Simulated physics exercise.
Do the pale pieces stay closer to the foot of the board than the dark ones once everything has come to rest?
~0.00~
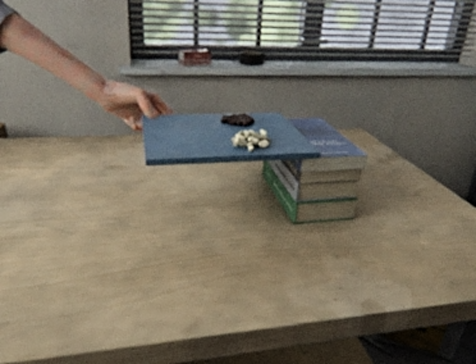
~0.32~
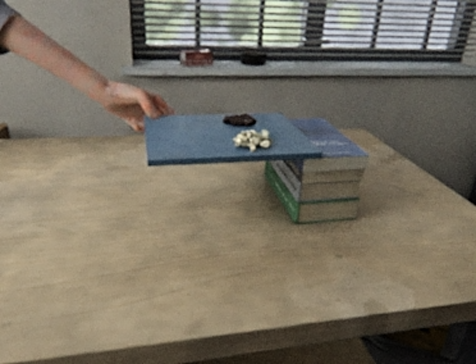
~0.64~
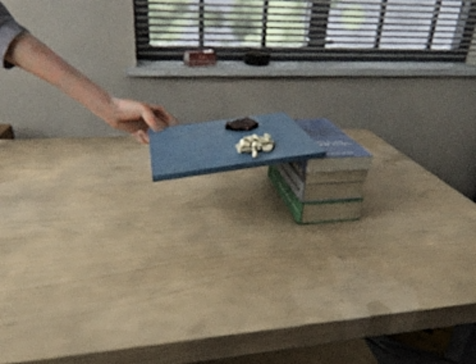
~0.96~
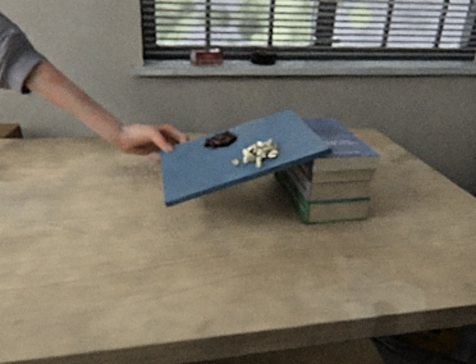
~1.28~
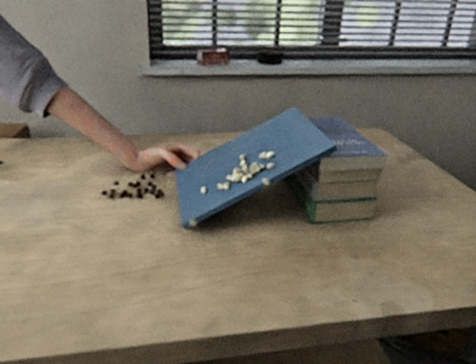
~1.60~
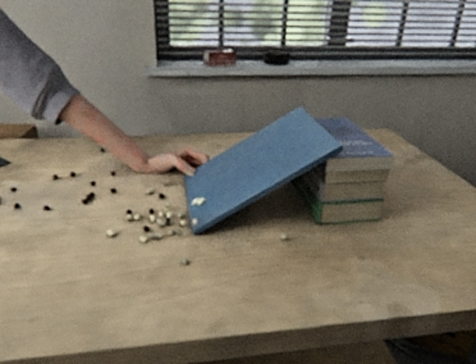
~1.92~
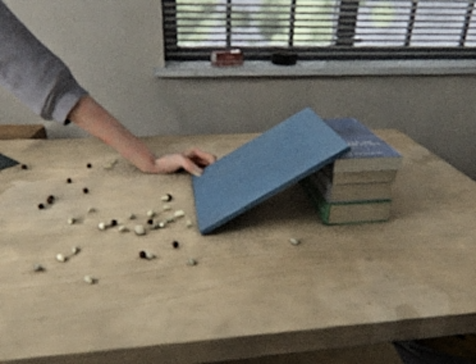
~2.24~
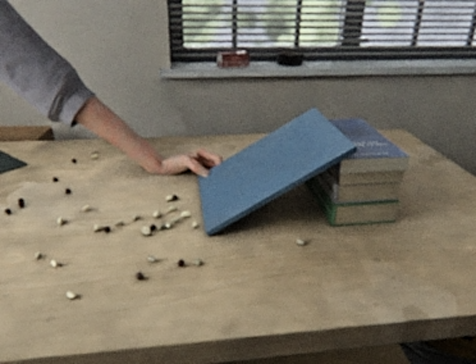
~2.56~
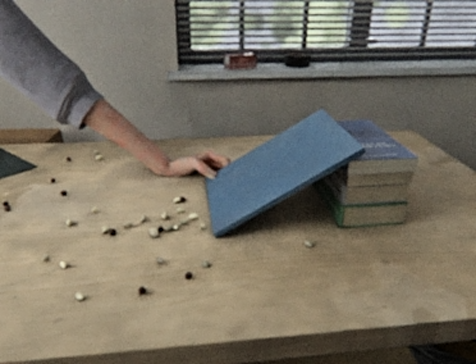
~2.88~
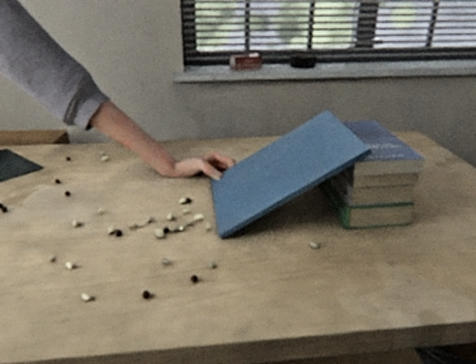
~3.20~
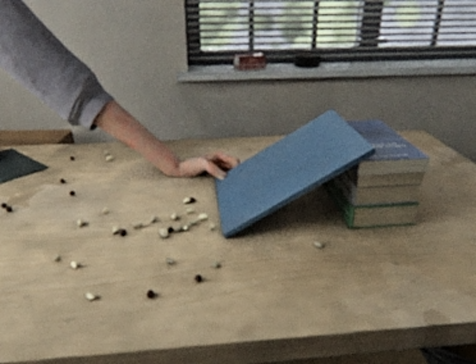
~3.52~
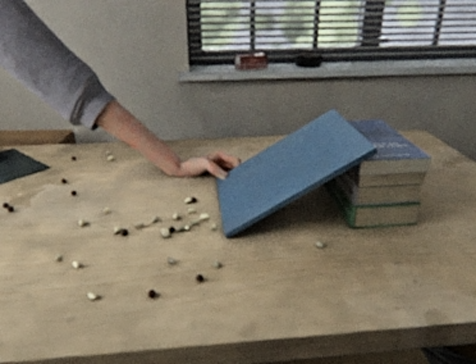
Yes, most of the pale pieces end up fairly near the foot of the board, while the dark ones from the back pile run farther away across the table.
A hand in a grey sleeve reaches in from the left and holds the end of a blue board that rests on a stack of books on a wooden table, seen from the front with a window behind. A dark pile lies at the back of the board and a pale pile in front of it. The hand lowers its end, and the dark pieces slide off first to the left. The pale ones follow and scatter. The board ends bare and sloping, with pale pieces mostly near its foot and dark ones spread farther.
